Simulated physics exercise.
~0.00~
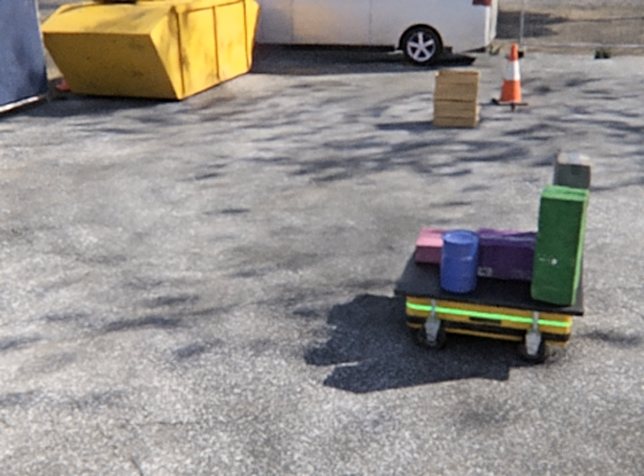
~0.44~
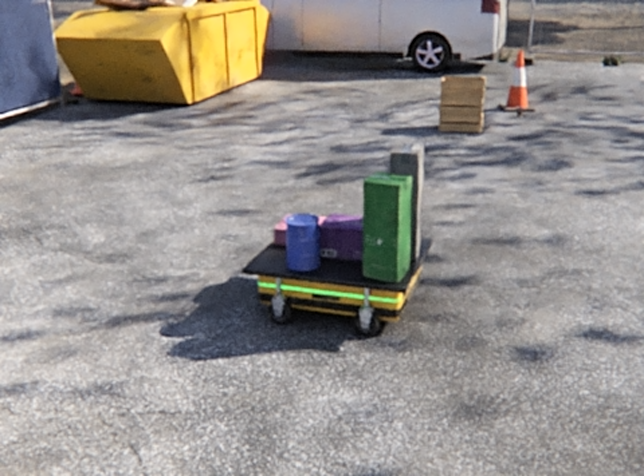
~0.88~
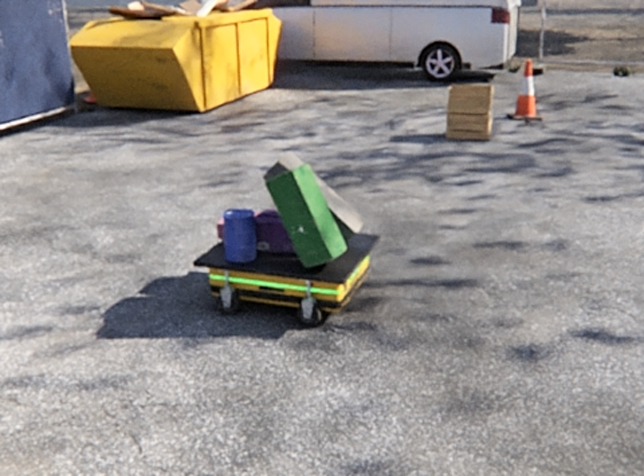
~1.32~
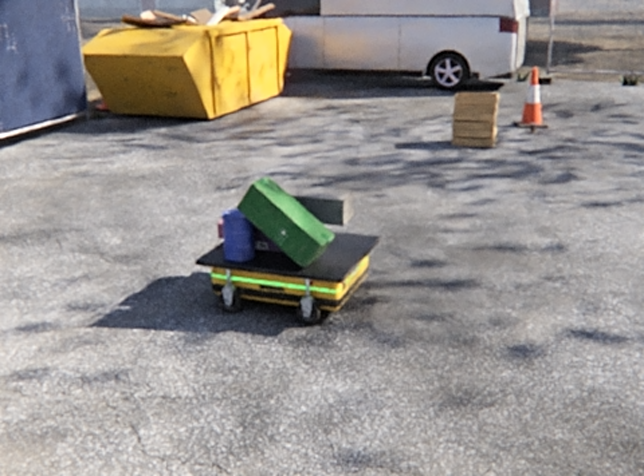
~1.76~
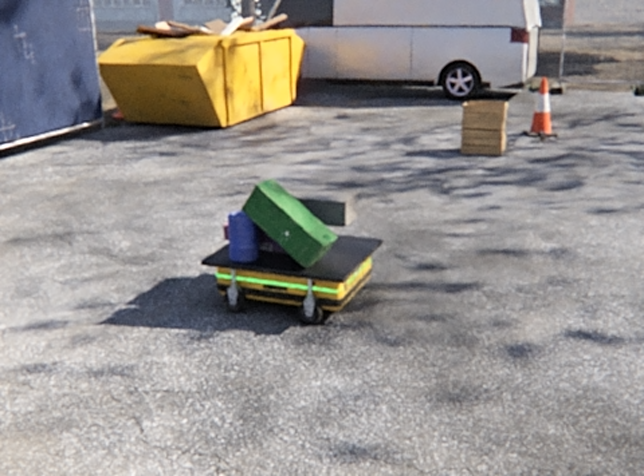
A flat black-topped cart with yellow sides rolls leftward across a sunlit paved lot, seen from slightly above, with a yellow skip, a pale van, stacked wood and a traffic cone behind. It carries a blue canister at the left, pink and purple boxes behind, and tall green and grey boxes upright at the right. As the cart brakes to a stop, both tall boxes tip to the left. The grey one ends on its side, while the green one comes to rest slanted against the load beside the canister. The canister stays upright, and everything visible remains aboard.
